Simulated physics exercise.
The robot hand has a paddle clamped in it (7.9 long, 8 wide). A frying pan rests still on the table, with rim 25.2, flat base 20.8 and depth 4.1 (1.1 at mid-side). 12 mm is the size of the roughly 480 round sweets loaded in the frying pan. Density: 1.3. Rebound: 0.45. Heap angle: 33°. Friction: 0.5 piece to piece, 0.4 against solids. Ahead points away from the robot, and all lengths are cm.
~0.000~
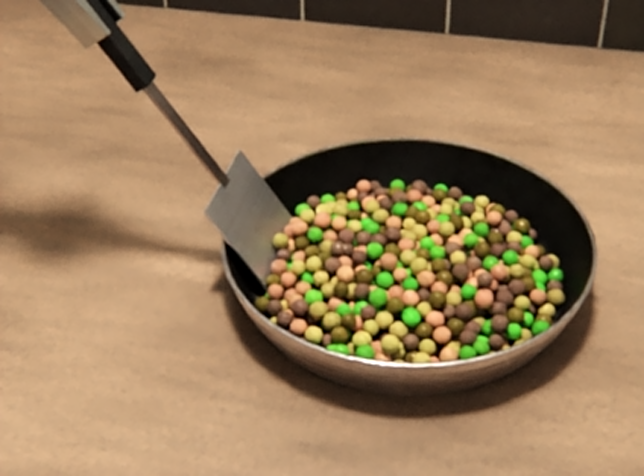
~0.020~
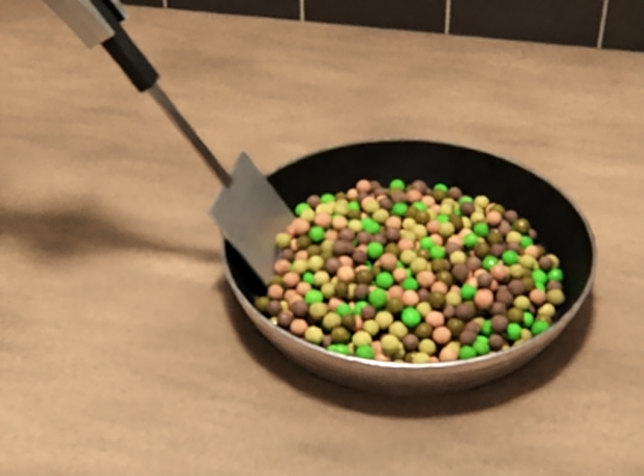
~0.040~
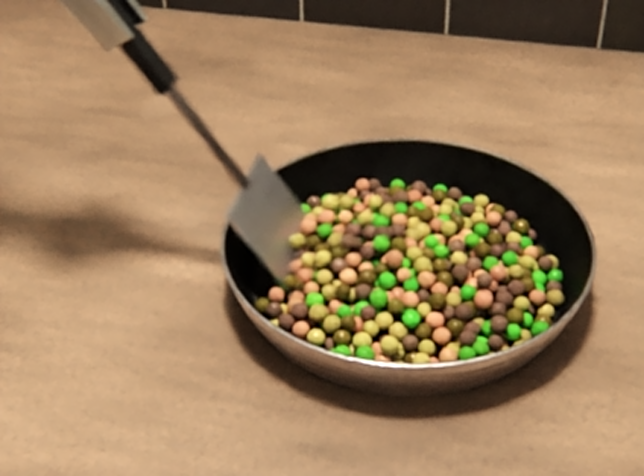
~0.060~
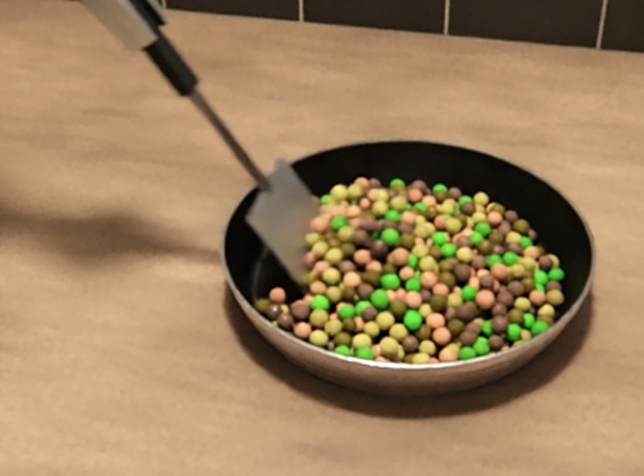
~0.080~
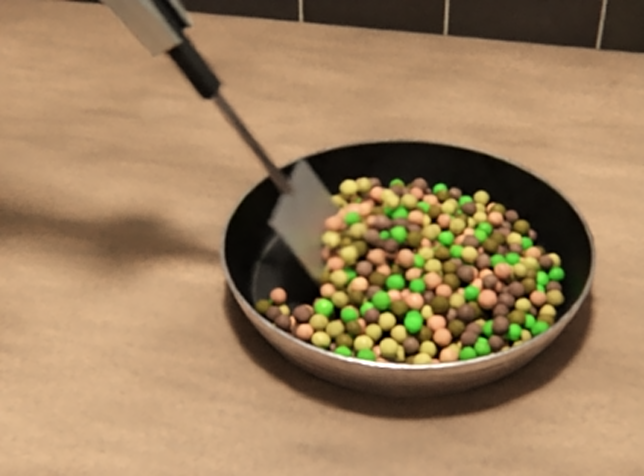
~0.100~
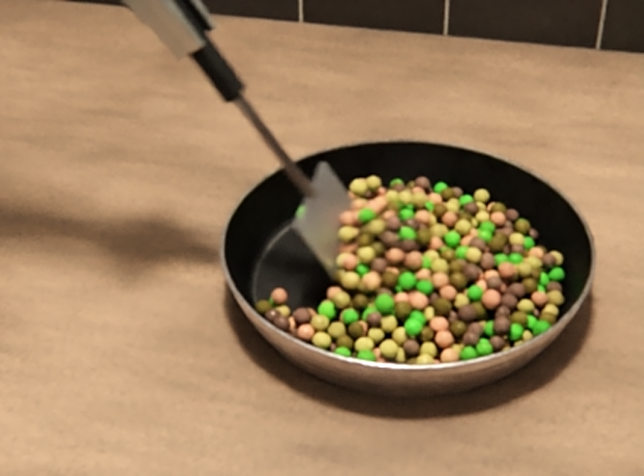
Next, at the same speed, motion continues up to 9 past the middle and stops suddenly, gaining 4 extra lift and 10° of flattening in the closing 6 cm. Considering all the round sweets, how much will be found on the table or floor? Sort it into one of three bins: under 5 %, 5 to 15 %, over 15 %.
Bin: Over 15 %.
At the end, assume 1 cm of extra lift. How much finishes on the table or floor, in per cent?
I'd reckon around 15 per cent.
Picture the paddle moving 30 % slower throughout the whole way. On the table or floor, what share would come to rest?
I'd expect near 15 per cent.
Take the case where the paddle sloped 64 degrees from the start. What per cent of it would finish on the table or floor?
My guess is close to 20 per cent.
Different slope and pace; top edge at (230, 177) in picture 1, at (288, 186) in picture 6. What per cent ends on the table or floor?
Near 10 in a hundred.
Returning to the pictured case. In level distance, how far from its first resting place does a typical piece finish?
The figure is about 3 cm.
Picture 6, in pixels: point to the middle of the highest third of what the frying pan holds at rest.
It is centred near (508, 277) in the last view.
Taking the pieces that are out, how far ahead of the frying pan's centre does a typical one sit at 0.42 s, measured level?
The distance is about 20 cm.
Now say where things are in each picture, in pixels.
The first picture shows paddle top edge at (222, 180), sloping 56°; upper third of the load around (395, 265), from x 265 to 555, top at y 185; 479 in the frying pan.
The second picture shows paddle top edge at (226, 181), sloping 56°; upper third of the load around (393, 264), from x 265 to 555, top at y 190.
The third picture shows paddle top edge at (243, 183), sloping 56°; upper third of the load around (386, 257), from x 265 to 555, top at y 185.
The fourth picture shows paddle top edge at (265, 186), sloping 56°; upper third of the load around (389, 251), from x 265 to 555, top at y 185.
The fifth picture shows paddle top edge at (287, 190), sloping 56°; upper third of the load around (392, 253), from x 265 to 555, top at y 185.
The sixth picture shows paddle top edge at (310, 193), sloping 56°; upper third of the load around (396, 255), from x 265 to 555, top at y 185; 479 in the frying pan.
By 0.15 s, sloping 56°, highest piece 7 above the table; 479 in the frying pan.
By 0.20 s, sloping 52°, highest piece 7 above the table; 479 in the frying pan.
By 0.42 s, sloping 46°, highest piece 4 above the table; 370 in the frying pan, 107 on the table or floor, 2 on the blade or in flight.
By 1.47 s, sloping 46°, highest piece 4 above the table; 370 in the frying pan, 109 on the table or floor.
Final count, 370 in the frying pan, 109 on the table or floor. That is 23 % on the table or floor.
